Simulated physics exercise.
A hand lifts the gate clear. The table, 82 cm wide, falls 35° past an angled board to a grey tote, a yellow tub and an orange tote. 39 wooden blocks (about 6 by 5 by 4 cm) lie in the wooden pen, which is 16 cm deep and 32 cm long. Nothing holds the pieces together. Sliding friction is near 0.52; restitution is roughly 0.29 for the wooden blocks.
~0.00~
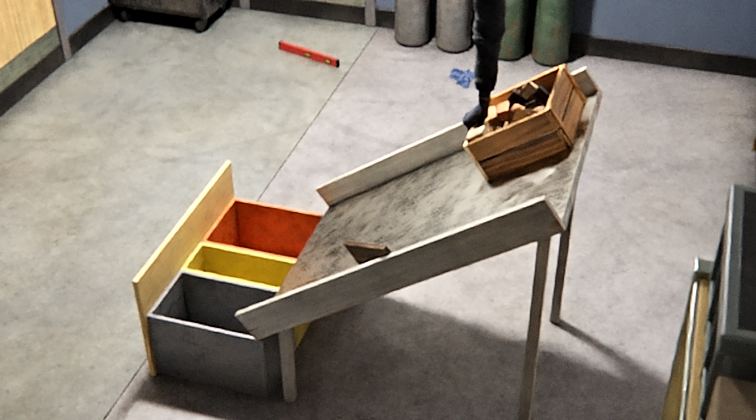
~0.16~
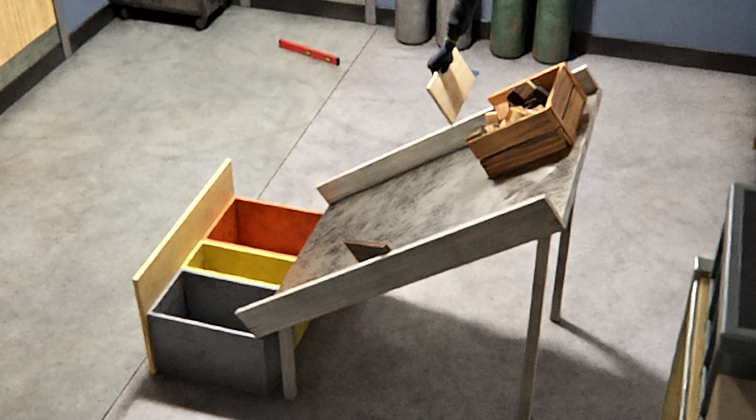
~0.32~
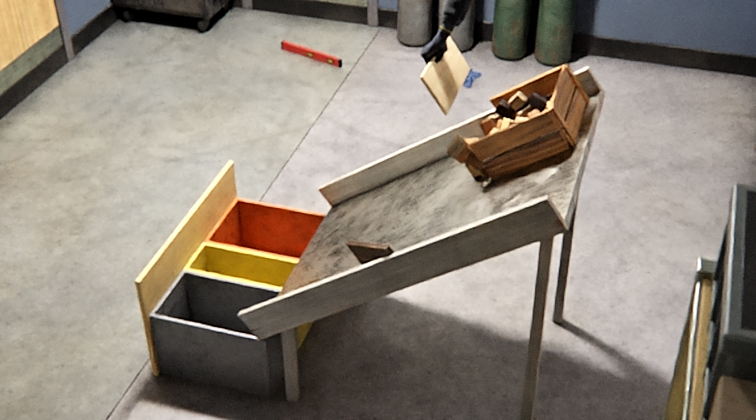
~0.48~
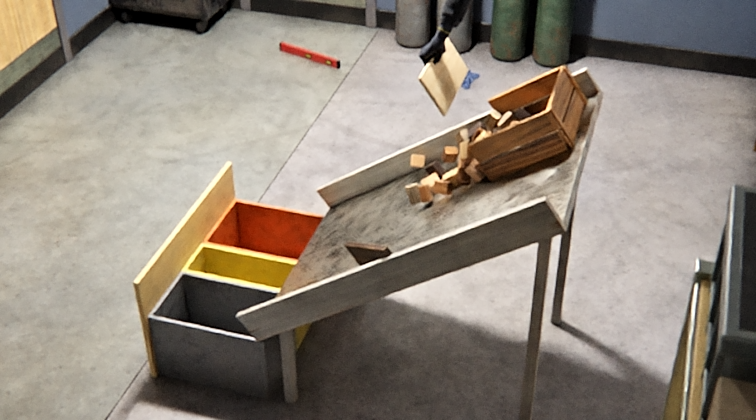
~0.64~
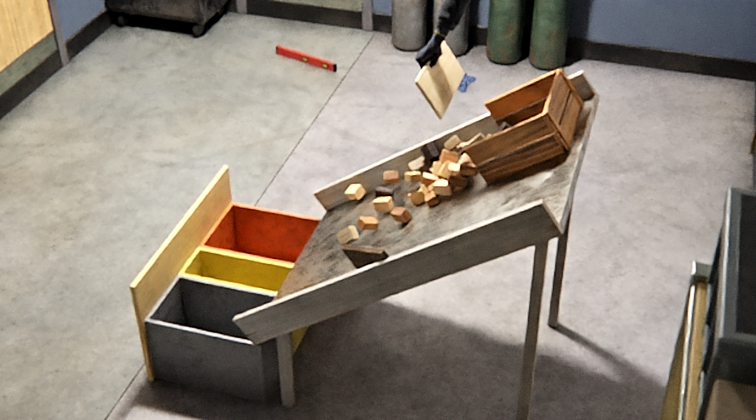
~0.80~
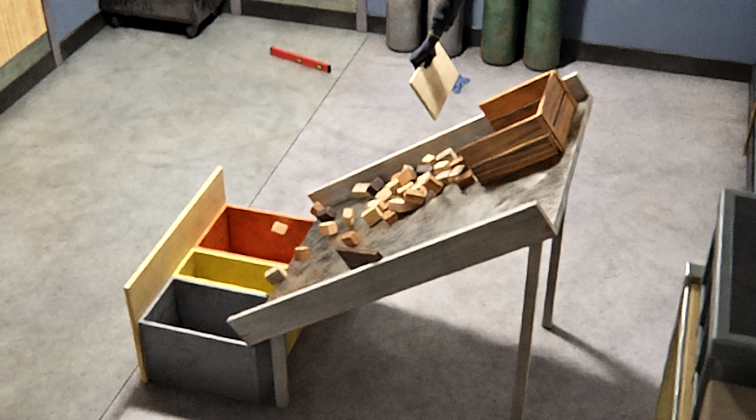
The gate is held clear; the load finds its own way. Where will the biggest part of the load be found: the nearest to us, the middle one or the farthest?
The largest share ends in the rearmost one: The orange tote.
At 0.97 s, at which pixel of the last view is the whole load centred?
Near (364, 207).
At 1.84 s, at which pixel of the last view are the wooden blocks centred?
At about (244, 281).
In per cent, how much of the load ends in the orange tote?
Some 80 per cent of them.
After 0.97 s, 2 in the yellow tub, 5 in the orange tote, 31 on the slope and 1 in the air.
After 1.17 s, 3 in the yellow tub, 12 in the orange tote, 19 on the slope and 5 in the air.
After 1.47 s, 7 in the yellow tub, 26 in the orange tote, 4 on the slope and 2 in the air.
Final count (at 1.84 s), 7 in the yellow tub and 32 in the orange tote.
